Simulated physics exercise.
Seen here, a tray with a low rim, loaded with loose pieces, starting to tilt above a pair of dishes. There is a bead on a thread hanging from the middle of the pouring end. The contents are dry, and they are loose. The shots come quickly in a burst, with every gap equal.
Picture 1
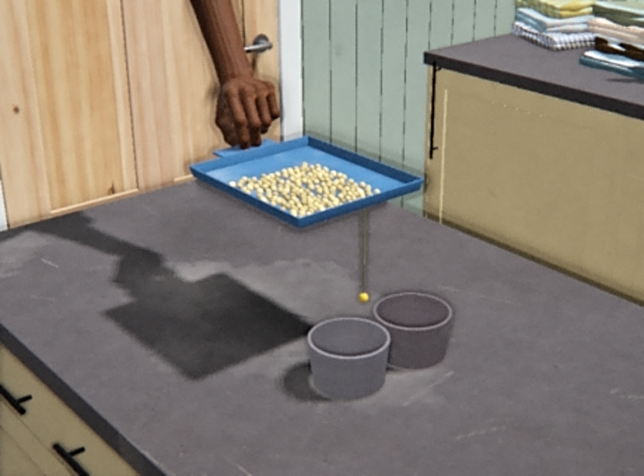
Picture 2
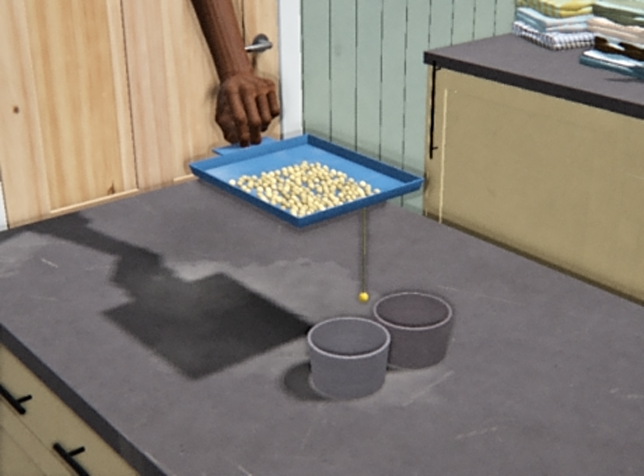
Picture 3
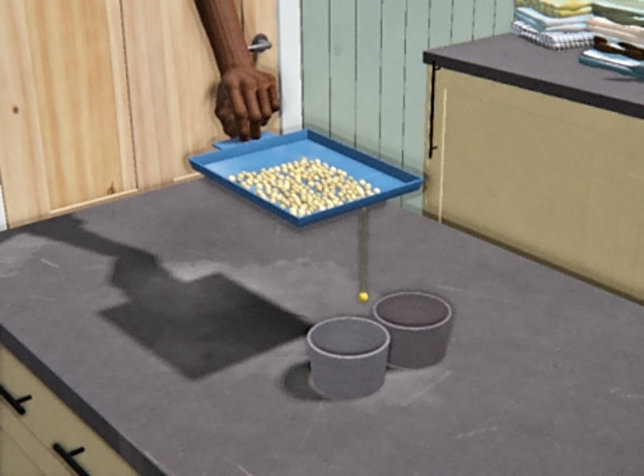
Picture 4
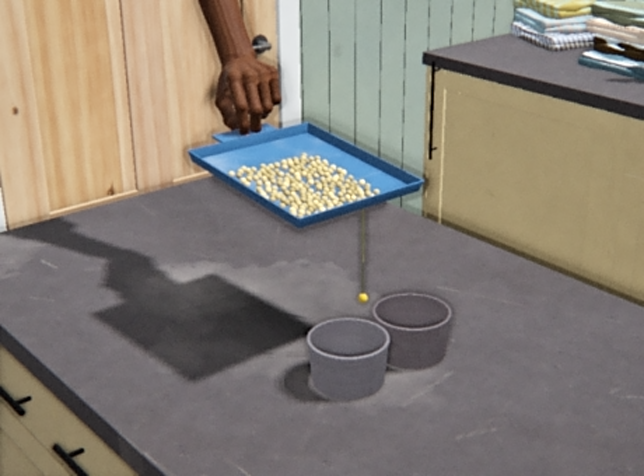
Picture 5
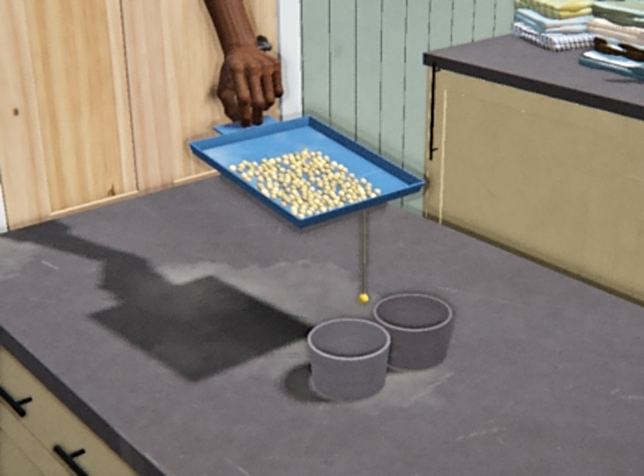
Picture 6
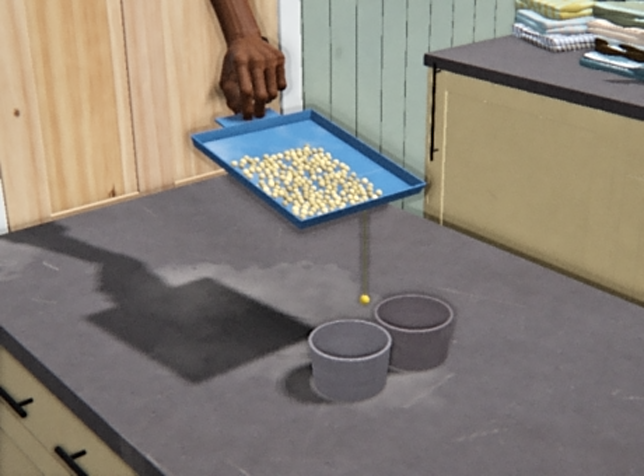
A hand slowly tilts a blue tray of soya beans above two grey dishes.
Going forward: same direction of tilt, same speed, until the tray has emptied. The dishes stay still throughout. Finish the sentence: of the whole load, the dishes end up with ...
... more than half.
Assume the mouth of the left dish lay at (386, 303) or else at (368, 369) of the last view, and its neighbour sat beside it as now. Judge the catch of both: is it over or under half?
Well, a minority share the first time and a minority share the next.
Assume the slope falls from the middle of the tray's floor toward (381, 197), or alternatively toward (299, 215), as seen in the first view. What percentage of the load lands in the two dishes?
Near 50 % and, after that, 30 %.
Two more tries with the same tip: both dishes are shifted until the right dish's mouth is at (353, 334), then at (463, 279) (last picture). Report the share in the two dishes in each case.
Roughly 30% on the first try and 30% on the second.
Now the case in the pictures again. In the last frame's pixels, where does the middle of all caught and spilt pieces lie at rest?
Near pixel (403, 355).
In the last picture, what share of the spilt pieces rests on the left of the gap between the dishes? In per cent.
Around 10 %.
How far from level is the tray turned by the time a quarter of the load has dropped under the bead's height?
95°.
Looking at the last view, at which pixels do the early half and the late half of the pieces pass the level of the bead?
Around (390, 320), followed by around (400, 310).
Just after the last frame, tray tipped steeply; every one on the tray.
A moment on, tray tipped right over; roughly two thirds on the tray; just a few in the right dish; roughly a third in the air.
Further on, tray tipped past a quarter turn; roughly a third in the left dish; roughly half in the right dish; roughly a quarter outside both.
When it is over, tray tipped past a quarter turn; roughly a third in the left dish; roughly half in the right dish; roughly a quarter outside both.
